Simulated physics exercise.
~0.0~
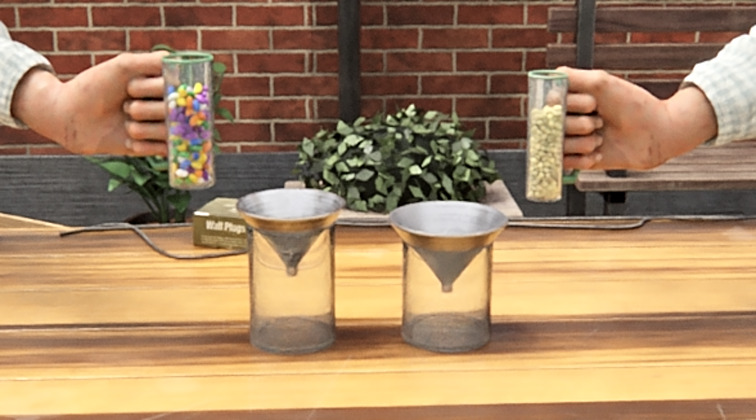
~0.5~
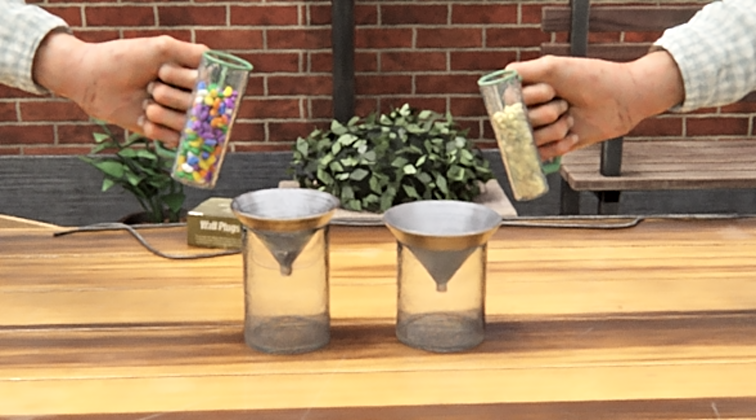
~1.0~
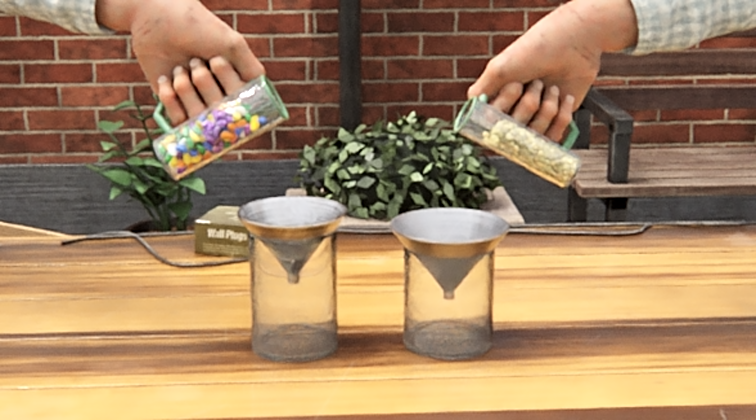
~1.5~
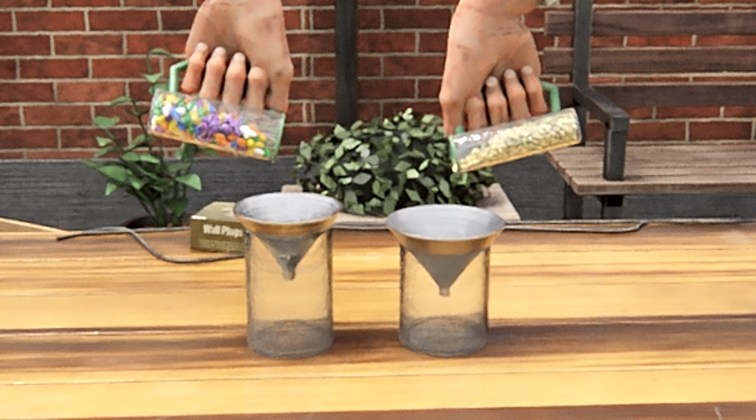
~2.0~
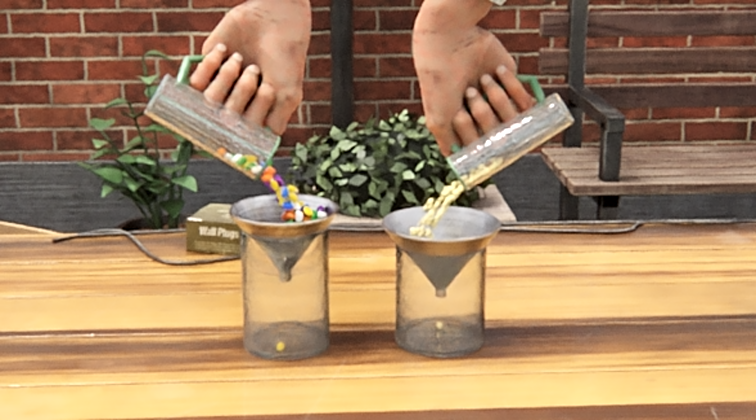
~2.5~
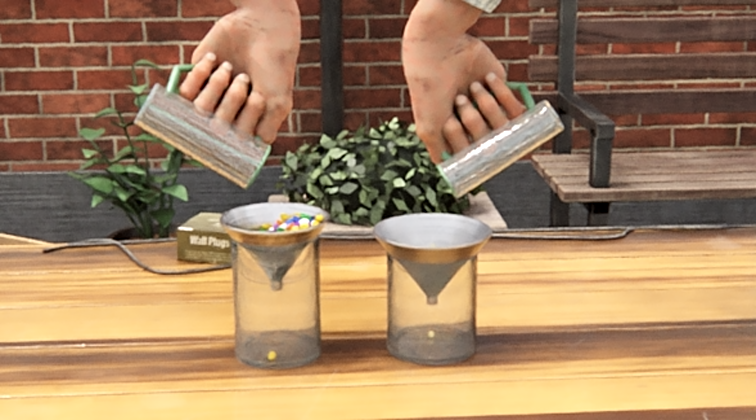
Two hands tipped clear cups, one of colorful pieces and one of pale ones, into metal funnels on glass jars until both cups were empty, but only a stray piece or so reached each jar, and the colorful ones sat jammed in the left funnel.
